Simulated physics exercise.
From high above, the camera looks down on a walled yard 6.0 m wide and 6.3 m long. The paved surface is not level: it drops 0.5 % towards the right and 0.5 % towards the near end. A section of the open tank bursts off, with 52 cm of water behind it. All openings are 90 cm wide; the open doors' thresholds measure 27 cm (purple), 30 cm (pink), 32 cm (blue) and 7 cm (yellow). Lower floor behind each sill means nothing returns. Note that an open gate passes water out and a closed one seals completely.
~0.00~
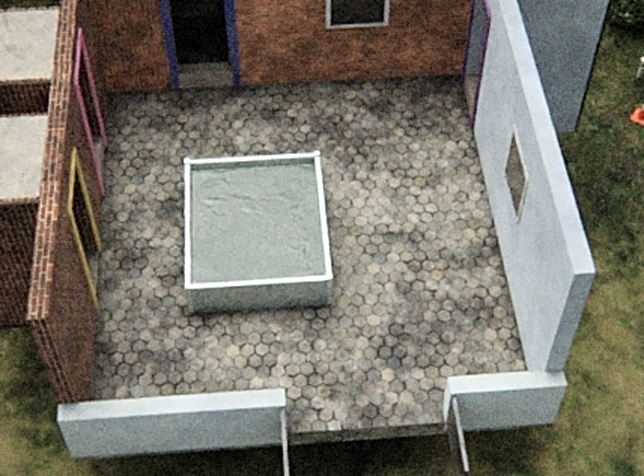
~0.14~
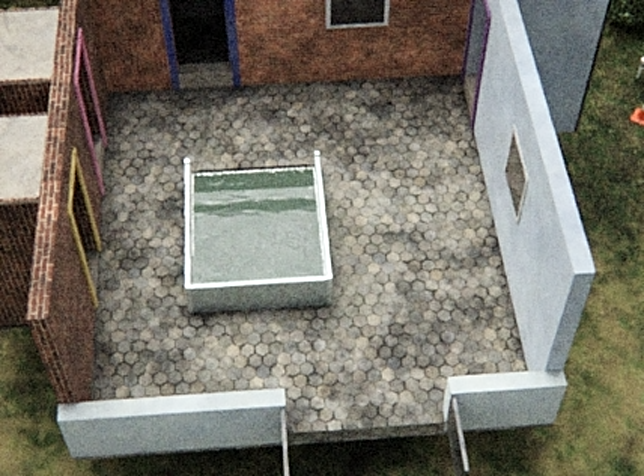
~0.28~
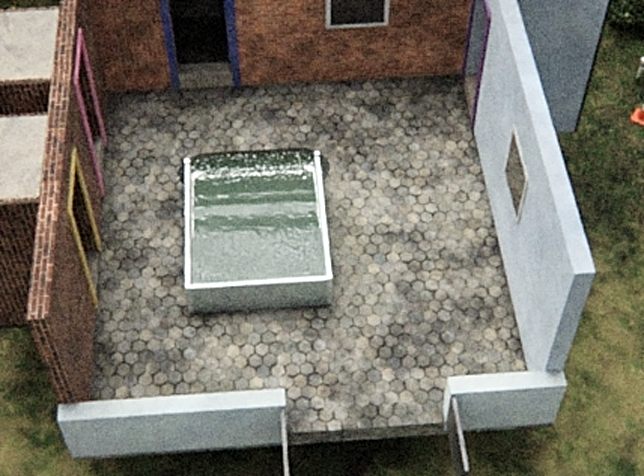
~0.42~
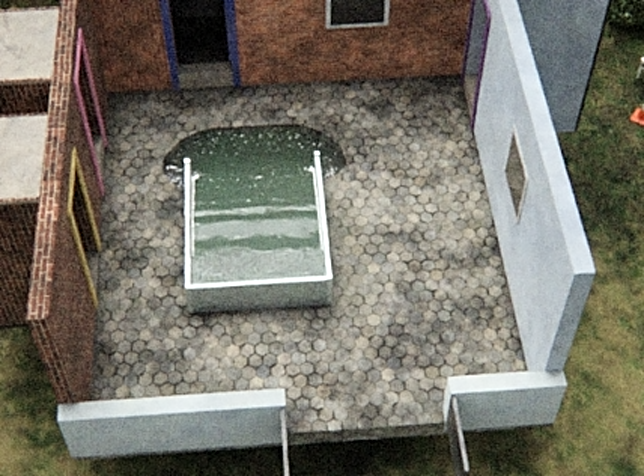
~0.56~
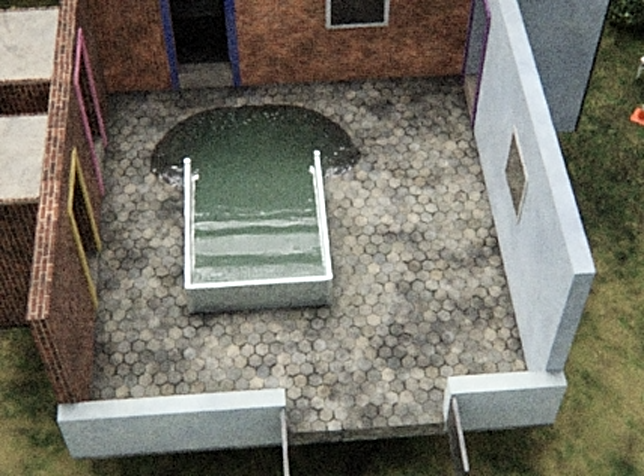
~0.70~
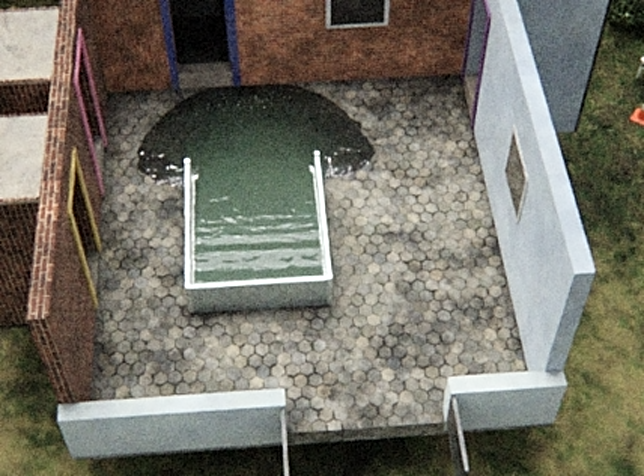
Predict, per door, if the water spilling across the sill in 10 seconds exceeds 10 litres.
My prediction: The purple door remains shy of the limit; the pink door remains shy of the limit; the blue door remains shy of the limit; the yellow door remains shy of the limit.
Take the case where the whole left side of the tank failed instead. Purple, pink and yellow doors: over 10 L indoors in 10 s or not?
Then: Purple under, pink under, yellow above.
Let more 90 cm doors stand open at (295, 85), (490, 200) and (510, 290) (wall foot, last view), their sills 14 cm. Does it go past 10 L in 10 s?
More, less, less.
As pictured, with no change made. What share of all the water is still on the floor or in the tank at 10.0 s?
About 90 percent of the water remains.
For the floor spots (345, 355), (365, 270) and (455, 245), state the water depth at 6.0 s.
Reading - approx. 1 / 2 / 5 cm.
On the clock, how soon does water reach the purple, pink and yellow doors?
Purple: 2.2 s; pink: 1.6 s; yellow: 3.4 s.
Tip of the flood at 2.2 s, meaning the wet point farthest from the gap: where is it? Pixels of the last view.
Point: Roughly (452, 81).
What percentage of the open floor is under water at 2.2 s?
25 %.
After 1.4 s water covers 25 % of the floor and is deepest (33 cm) near (250, 92); purple door not reached, pink door not reached, blue door 27 cm at the sill, 0 L in, yellow door not reached.
After 2.2 s water covers 25 % of the floor and is deepest (34 cm) near (108, 99); purple door not reached, pink door 2 cm at the sill, 0 L in, blue door 27 cm at the sill, 0 L in, yellow door not reached.
After 3.5 s water covers 45 % of the floor and is deepest (27 cm) near (452, 81); purple door 24 cm at the sill, 0 L in, pink door 12 cm at the sill, 0 L in, blue door 17 cm at the sill, 0 L in, yellow door 2 cm at the sill, 0 L in.
After 6.0 s water covers 85 % of the floor and is deepest (18 cm) near (103, 429); purple door 13 cm at the sill, 1 L in, pink door 8 cm at the sill, 0 L in, blue door 9 cm at the sill, 0 L in, yellow door 4 cm at the sill, 0 L in.
After 10.0 s water covers 95 % of the floor and is deepest (12 cm) near (482, 403); purple door 7 cm at the sill, 1 L in, pink door 3 cm at the sill, 0 L in, blue door 3 cm at the sill, 0 L in, yellow door 3 cm at the sill, 0 L in.
